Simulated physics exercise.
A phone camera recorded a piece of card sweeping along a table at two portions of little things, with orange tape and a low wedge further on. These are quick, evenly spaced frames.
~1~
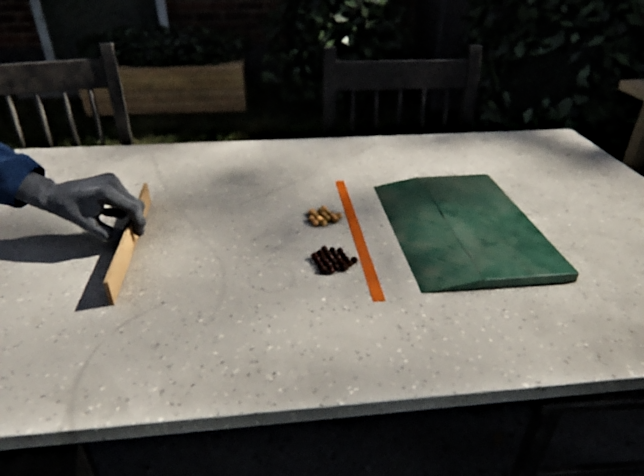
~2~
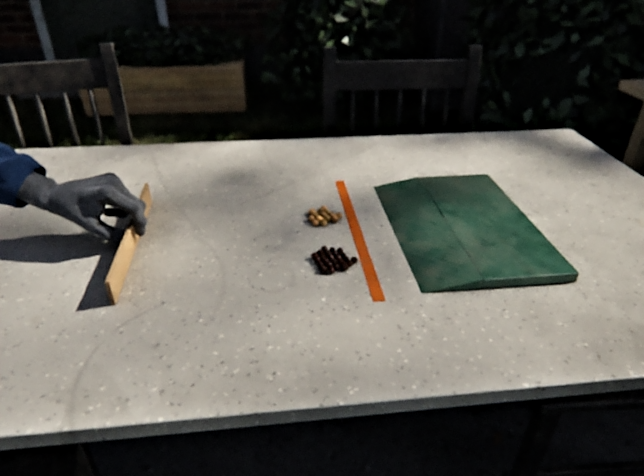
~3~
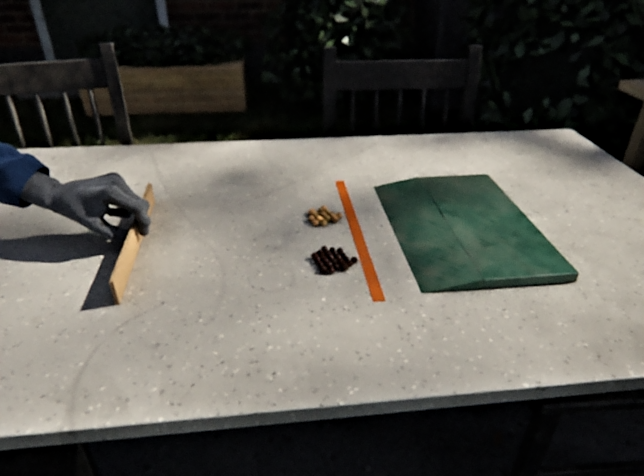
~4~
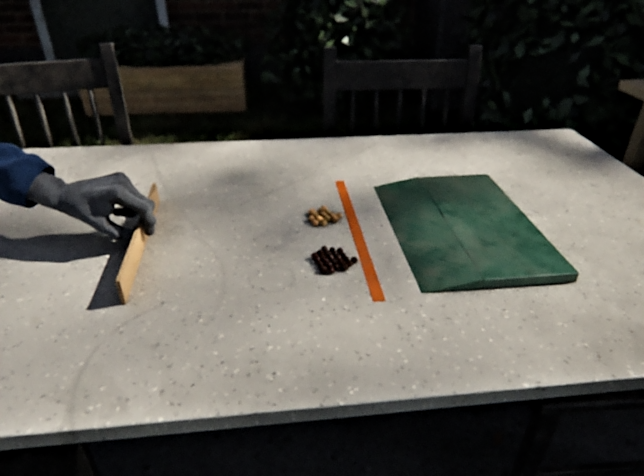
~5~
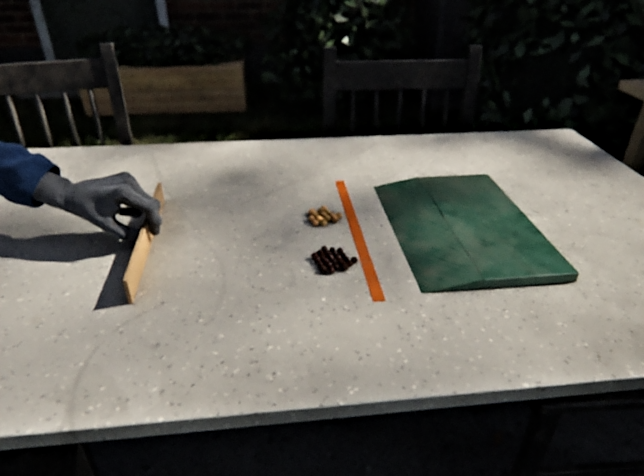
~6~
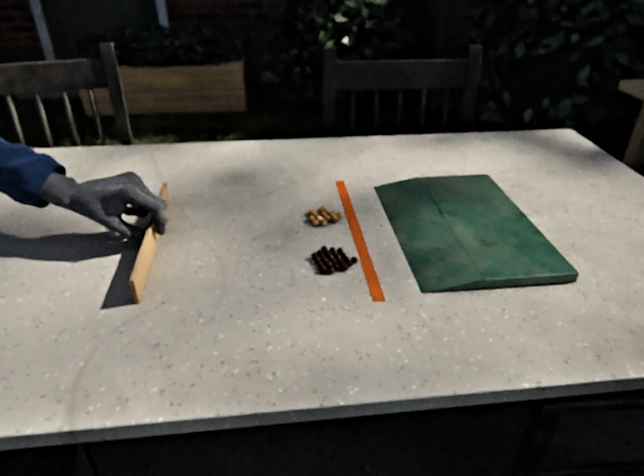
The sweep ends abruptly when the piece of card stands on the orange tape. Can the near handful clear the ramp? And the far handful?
Here the near handful gets none up while the Far handful gets none up.
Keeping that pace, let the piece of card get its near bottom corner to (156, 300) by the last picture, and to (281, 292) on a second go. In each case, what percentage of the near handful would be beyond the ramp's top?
Result: First case ~ 0 %, second case ~ 100 %.
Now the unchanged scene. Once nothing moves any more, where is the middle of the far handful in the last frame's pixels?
Its middle ends up near (368, 215).
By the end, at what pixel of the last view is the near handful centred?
Centre at rest, last picture: Close to (401, 257).
Then, 1.16 s past the last view, piece of card still moving, near (262, 218); near handful all short of the ramp; far handful all short of the ramp.
Then, 2.33 s past the last view, piece of card stopped at the orange tape; near handful all short of the ramp; far handful all short of the ramp.
Finally, piece of card stopped at the orange tape; near handful none past the top, all short of the ramp; far handful none past the top, all short of the ramp.
